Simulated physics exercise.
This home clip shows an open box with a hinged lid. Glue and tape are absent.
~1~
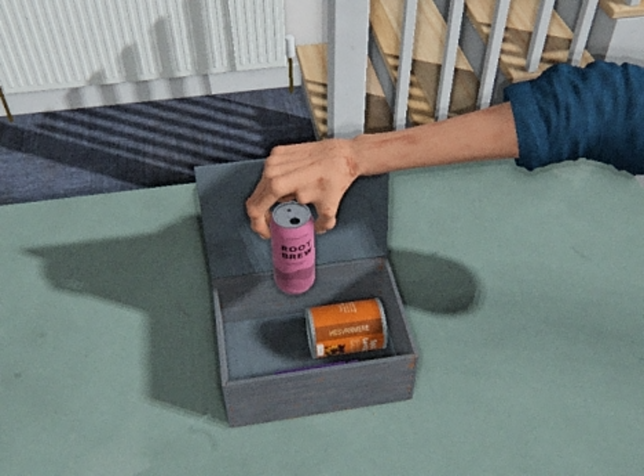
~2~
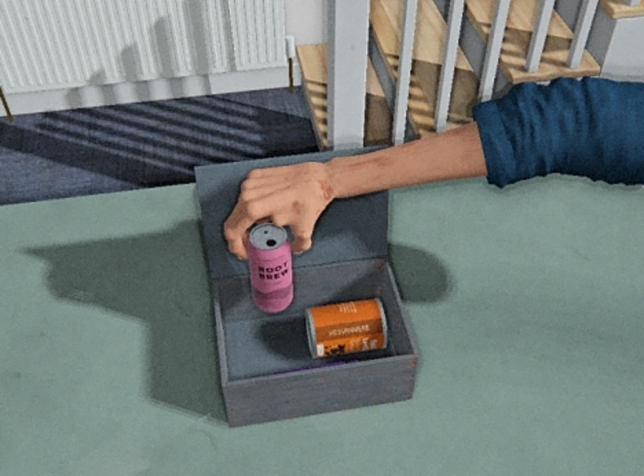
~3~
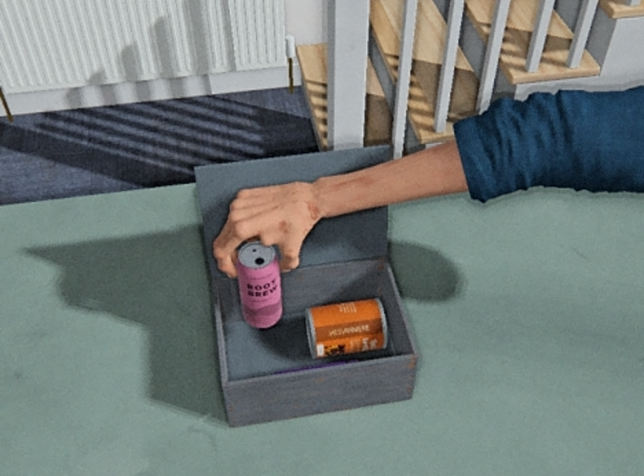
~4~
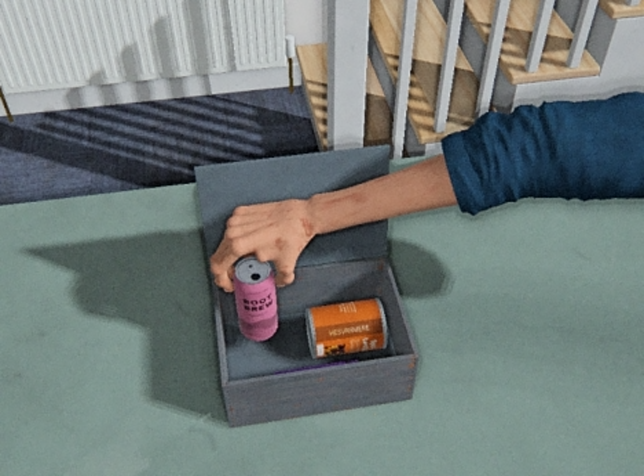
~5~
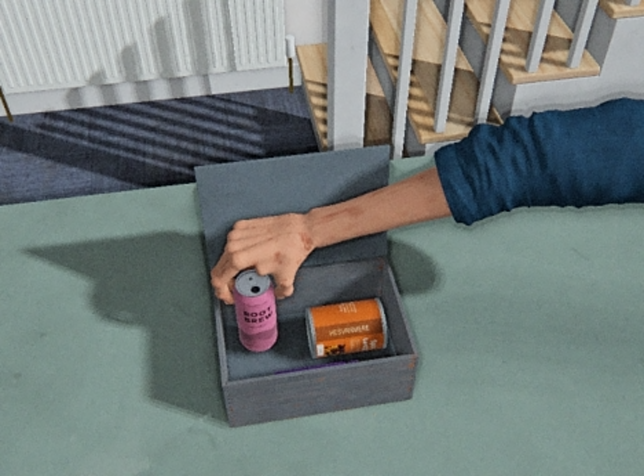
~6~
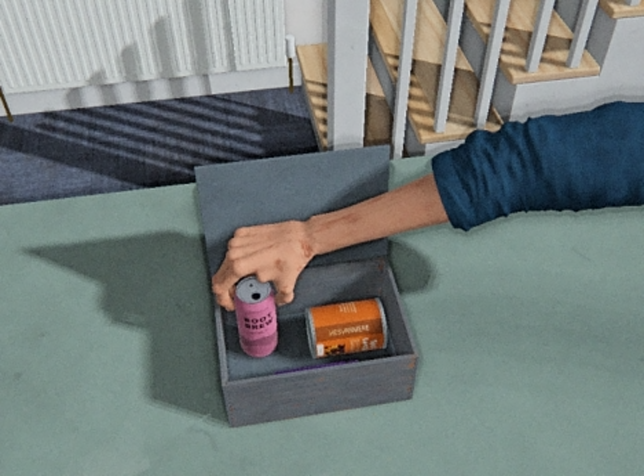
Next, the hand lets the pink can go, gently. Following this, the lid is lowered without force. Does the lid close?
Gap remains.
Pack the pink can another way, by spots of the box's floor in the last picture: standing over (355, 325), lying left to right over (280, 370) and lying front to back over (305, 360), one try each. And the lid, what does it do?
First try: It gets propped open; second try: It comes fully down; third try: It comes fully down.
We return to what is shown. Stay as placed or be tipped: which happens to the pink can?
Looking at the last picture, the pink can is left as set.
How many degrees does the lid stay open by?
The answer is about 45 degrees.
Then, 1.10 s past the last view, lid starting down.
Then, 1.40 s past the last view, lid 73° above the rim.
Then, 1.70 s past the last view, lid 47° above the rim.
Finally, lid 47° above the rim; all 3 still in place. Final places as the last picture's camera would see them, pink can near (257, 319).
